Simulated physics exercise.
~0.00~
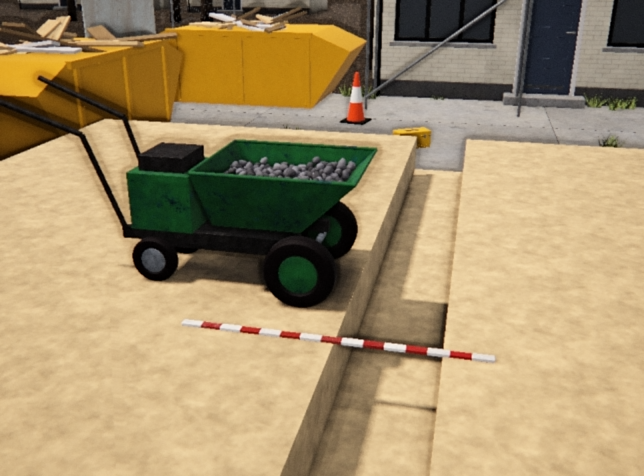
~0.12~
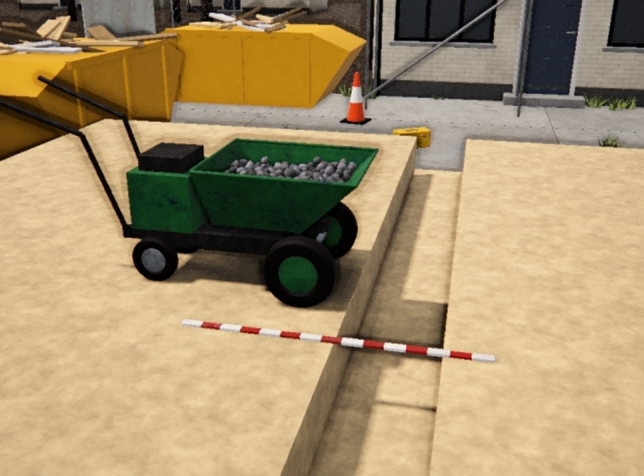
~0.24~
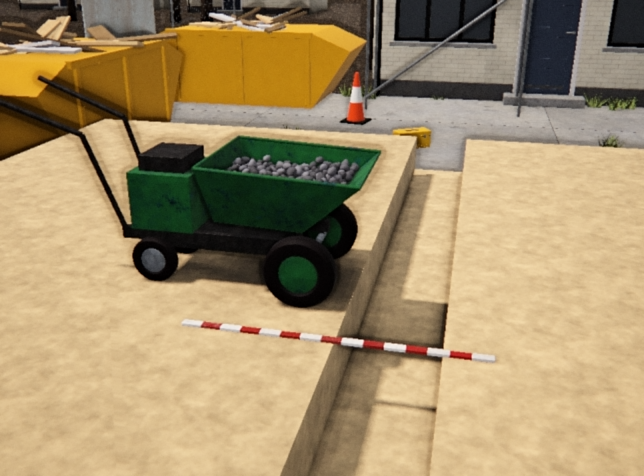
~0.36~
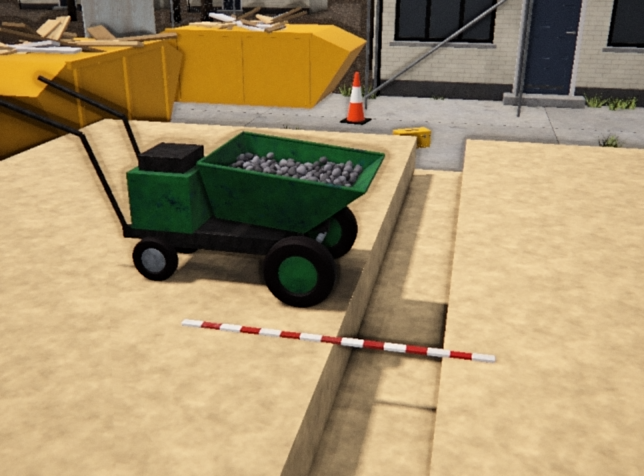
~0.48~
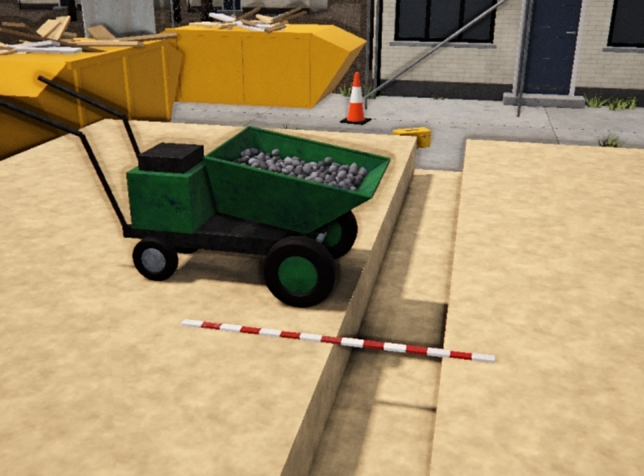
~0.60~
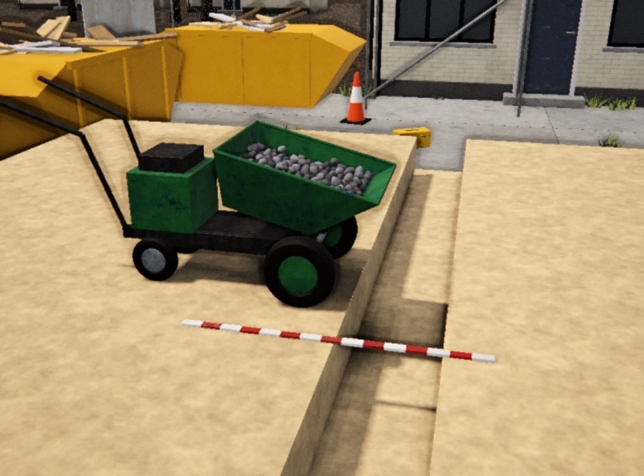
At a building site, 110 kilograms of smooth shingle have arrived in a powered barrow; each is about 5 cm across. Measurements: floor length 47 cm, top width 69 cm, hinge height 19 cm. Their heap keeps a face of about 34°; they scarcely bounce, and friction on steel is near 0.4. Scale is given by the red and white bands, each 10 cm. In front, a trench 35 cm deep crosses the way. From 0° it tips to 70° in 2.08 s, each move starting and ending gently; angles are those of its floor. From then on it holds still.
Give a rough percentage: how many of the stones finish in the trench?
71 %.
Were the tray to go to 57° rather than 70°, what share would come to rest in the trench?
It comes out at about 75 percent.
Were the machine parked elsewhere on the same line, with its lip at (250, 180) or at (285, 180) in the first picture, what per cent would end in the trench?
Roughly 60 in a hundred, then 100 in a hundred.
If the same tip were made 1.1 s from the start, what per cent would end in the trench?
Probably about 65 in a hundred.
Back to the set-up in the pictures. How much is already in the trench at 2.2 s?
Some 55 per cent.
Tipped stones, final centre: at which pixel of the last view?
Resting centre: About (430, 337).
After 1.6 s the floor is at 59°; 96 % in the tray, 4 % in the trench; the foremost stones are at (436, 292).
After 2.2 s the floor is at 70°; 18 % in the tray, 54 % in the trench, 28 % past the trench; the foremost stones are at (551, 298).
After 2.5 s the floor is at 70°; 1 % in the tray, 70 % in the trench, 29 % past the trench; the foremost stones are at (580, 300).
After 4.5 s the floor is at 70°; 0 % in the tray, 71 % in the trench, 29 % past the trench; the foremost stones are at (582, 300).
